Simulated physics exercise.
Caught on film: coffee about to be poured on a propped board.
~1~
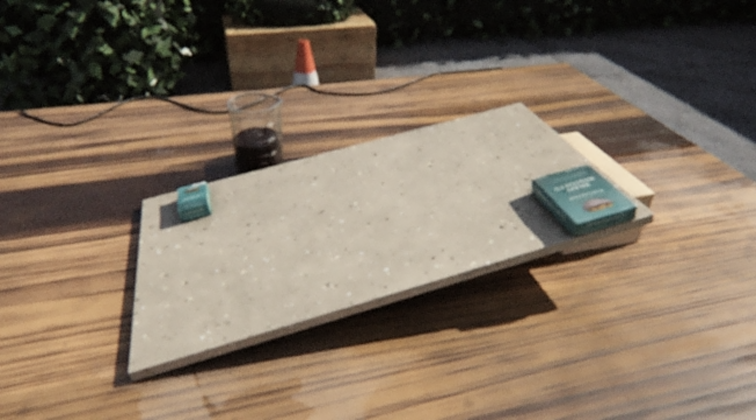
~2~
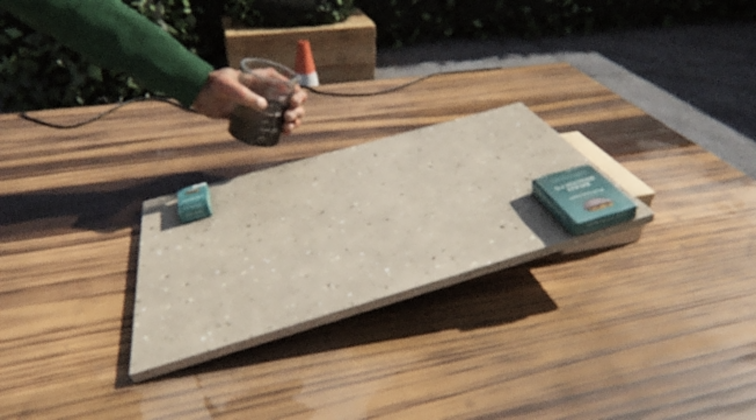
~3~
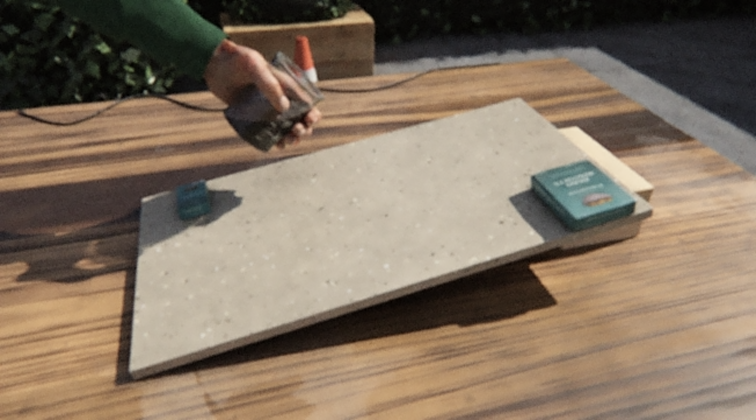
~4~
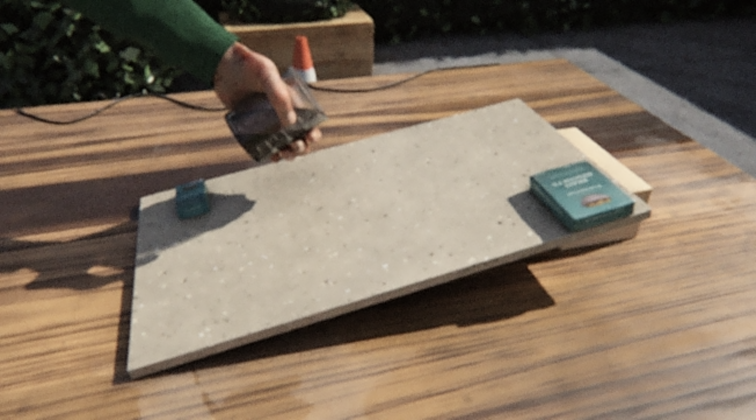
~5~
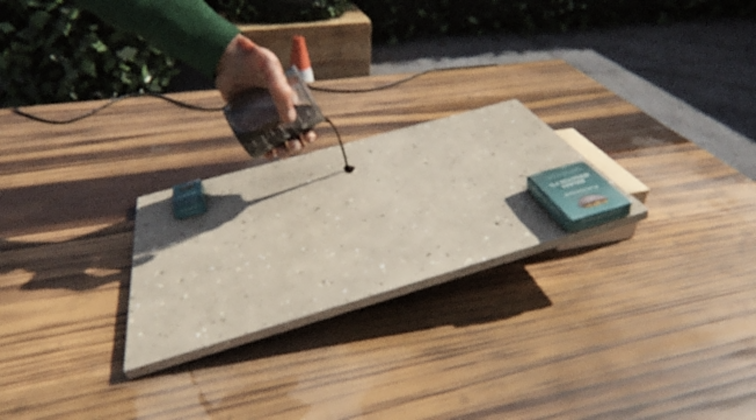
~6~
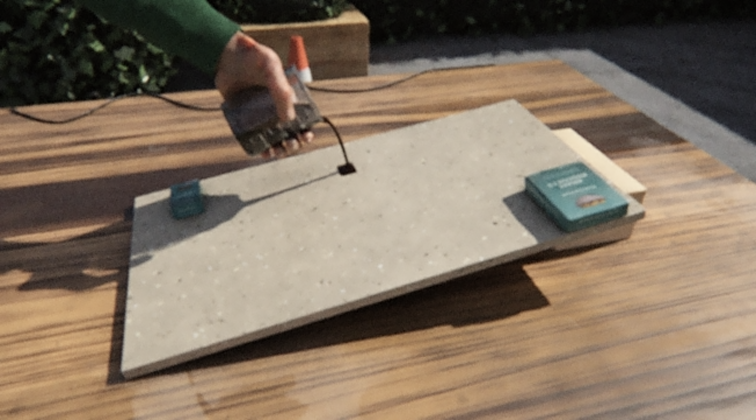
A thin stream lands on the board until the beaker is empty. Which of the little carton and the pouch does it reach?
On the left the little carton ends up in the puddle, on the right the pouch remains untouched.
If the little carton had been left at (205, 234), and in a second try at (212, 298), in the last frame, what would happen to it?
At the first place it is reached, at the second it remains untouched.
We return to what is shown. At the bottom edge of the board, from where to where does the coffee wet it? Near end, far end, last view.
It runs from (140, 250) to (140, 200).
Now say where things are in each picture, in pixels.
In the first frame, the board slopes down to the left; beaker (256, 131) about a third full; little carton (194, 201); pouch (582, 199).
In the second frame, beaker about a third full, surface at (260, 109); little carton (195, 203).
In the third frame, beaker (274, 103) tipped 50° with all of its load; pouch (581, 194).
In the fourth frame, the board slopes down to the left; beaker (278, 115) tipped 60° with all of its load; little carton (192, 199).
In the fifth frame, the first of it lands; beaker (276, 112) tipped 65° with all of its load; pouch (577, 195).
In the sixth frame, the first of it lands; beaker (274, 112) tipped 65° with all of its load; little carton (187, 199); pouch (574, 195).
Next, it runs down to the left; the little carton is clear of it; the pouch is clear of it.
After that, it runs down to the left and off the end; the little carton is in it; the pouch is clear of it.
Finally, it runs down to the left and off the end; the little carton is in it; the pouch is clear of it.
